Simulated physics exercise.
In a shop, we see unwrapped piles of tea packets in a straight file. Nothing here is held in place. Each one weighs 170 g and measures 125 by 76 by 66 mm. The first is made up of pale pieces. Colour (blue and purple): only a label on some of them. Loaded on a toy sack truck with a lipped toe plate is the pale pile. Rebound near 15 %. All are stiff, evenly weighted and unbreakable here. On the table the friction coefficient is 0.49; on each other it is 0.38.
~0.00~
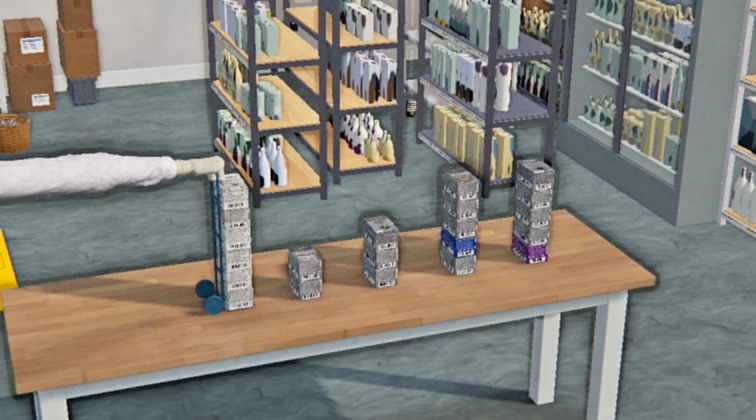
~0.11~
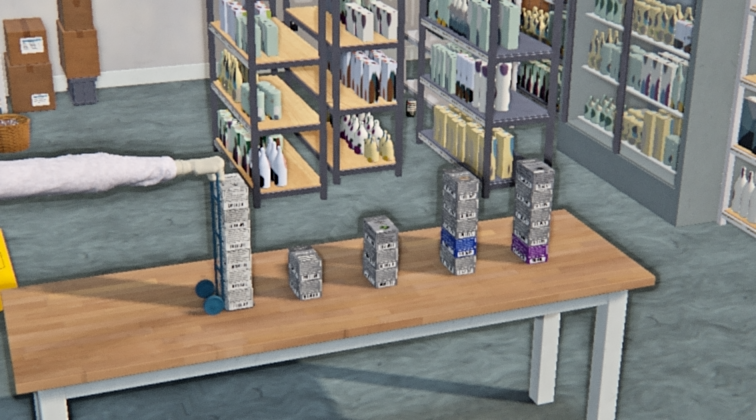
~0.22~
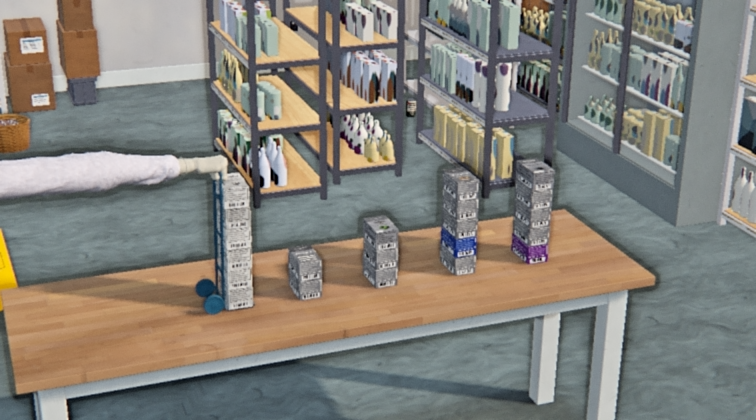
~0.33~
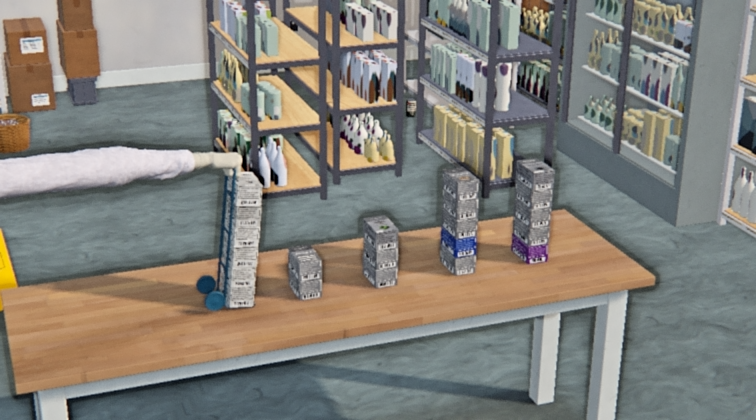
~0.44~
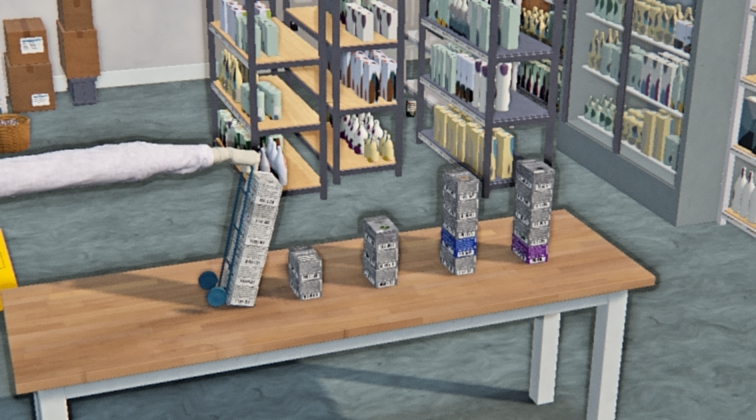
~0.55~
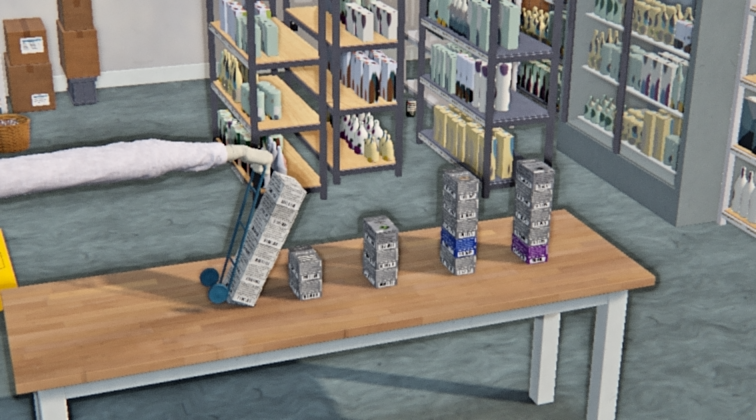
On a wooden table, a white-sleeved arm tilts a small hand truck of stacked packets rightward.
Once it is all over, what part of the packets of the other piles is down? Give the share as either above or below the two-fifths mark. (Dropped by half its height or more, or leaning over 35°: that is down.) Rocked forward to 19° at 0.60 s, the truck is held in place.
The share is below the two-fifths mark.
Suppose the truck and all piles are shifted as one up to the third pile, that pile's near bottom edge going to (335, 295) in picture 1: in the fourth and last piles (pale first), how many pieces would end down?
That would give fourth 0, last 0.
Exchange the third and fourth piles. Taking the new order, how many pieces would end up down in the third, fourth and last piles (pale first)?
Pile by pile, you'd see third at 0, fourth at 0 and last at 0 down.
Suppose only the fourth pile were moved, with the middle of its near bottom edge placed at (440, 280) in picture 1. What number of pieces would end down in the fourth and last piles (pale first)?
In that case the fourth pile would have 0 down and the last 0.
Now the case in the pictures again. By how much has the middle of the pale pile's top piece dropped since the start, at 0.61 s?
Some 4 cm lower.
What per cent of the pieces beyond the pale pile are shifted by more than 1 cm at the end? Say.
I get 20 %.
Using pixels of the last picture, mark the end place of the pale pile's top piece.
(362, 252).
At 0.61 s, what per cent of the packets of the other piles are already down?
0 per cent at that moment.
After 0.61 s, 6 of the pale pile down; none of the 15 other packets down.
After 0.90 s, 6 of the pale pile down; none of the 15 other packets down, 4 disturbed.
After 1.14 s, 6 of the pale pile down; 2 of the 15 other packets down.
In the end (1.7 s), 6 of the pale pile down; 2 of the 15 other packets down; blue packet unmoved; purple packet unmoved. That is 13 per cent. From the last view, middles, blue packet near (458, 240), purple packet near (529, 247).
